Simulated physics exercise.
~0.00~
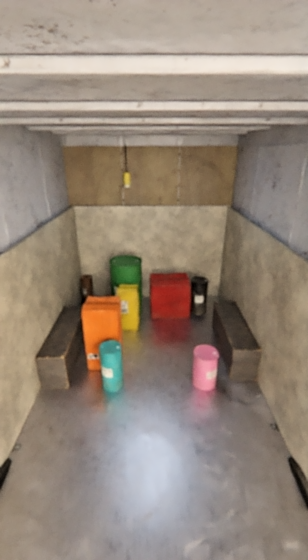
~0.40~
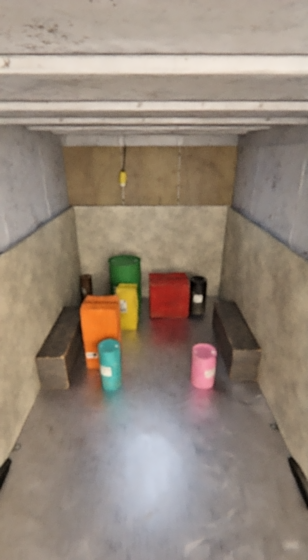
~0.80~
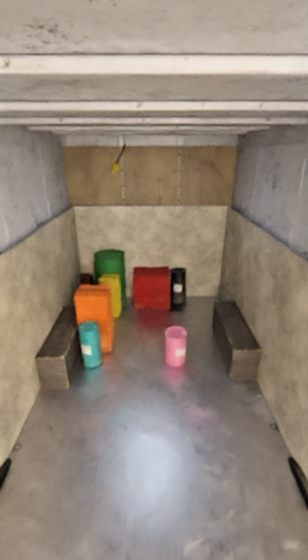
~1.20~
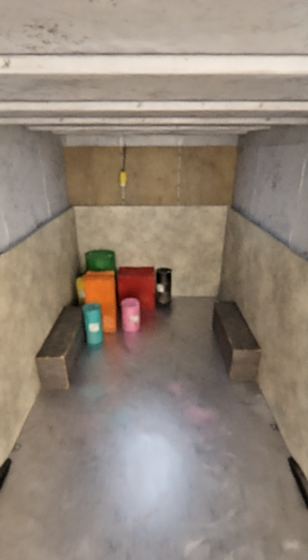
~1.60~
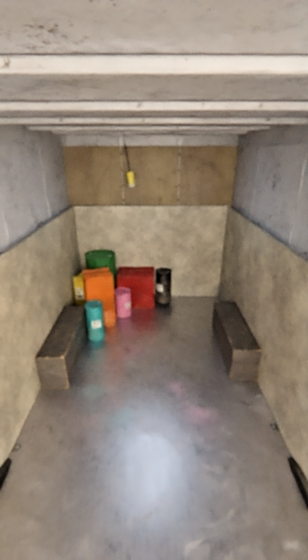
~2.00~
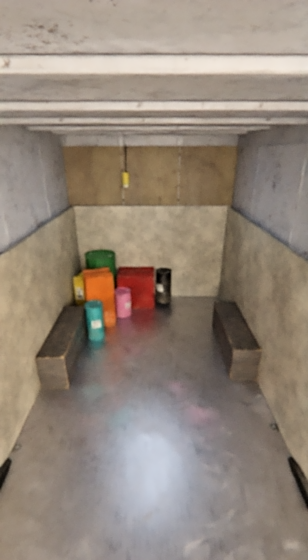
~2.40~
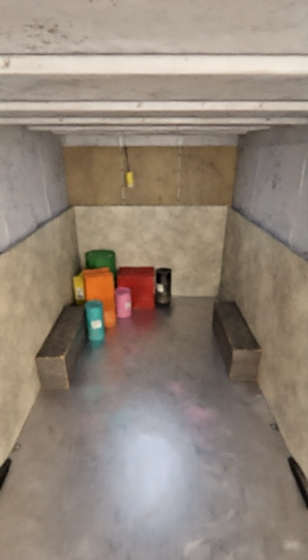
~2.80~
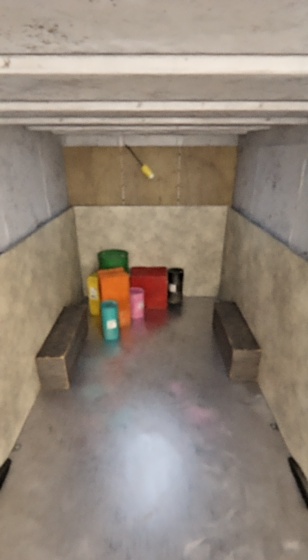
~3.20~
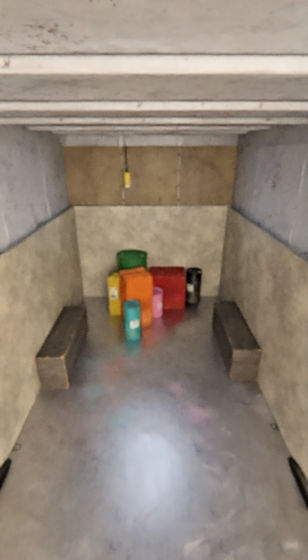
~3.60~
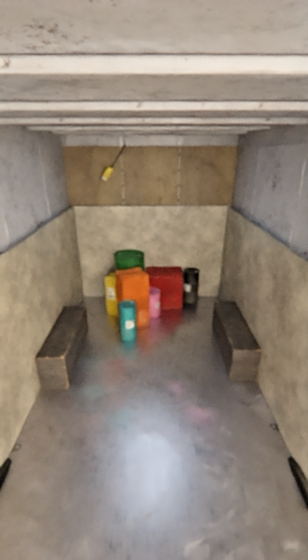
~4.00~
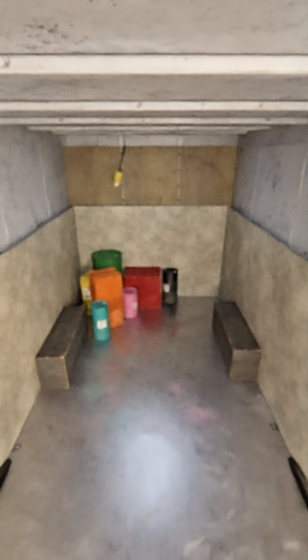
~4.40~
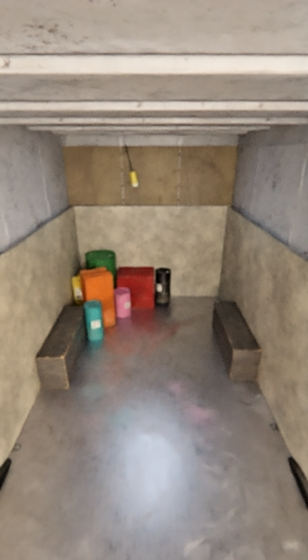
The green drum, the red and orange boxes and the other loose containers slid forwards and left across the van floor, bunching up near the left side, then shifted right and back left, ending clustered there, all still upright.
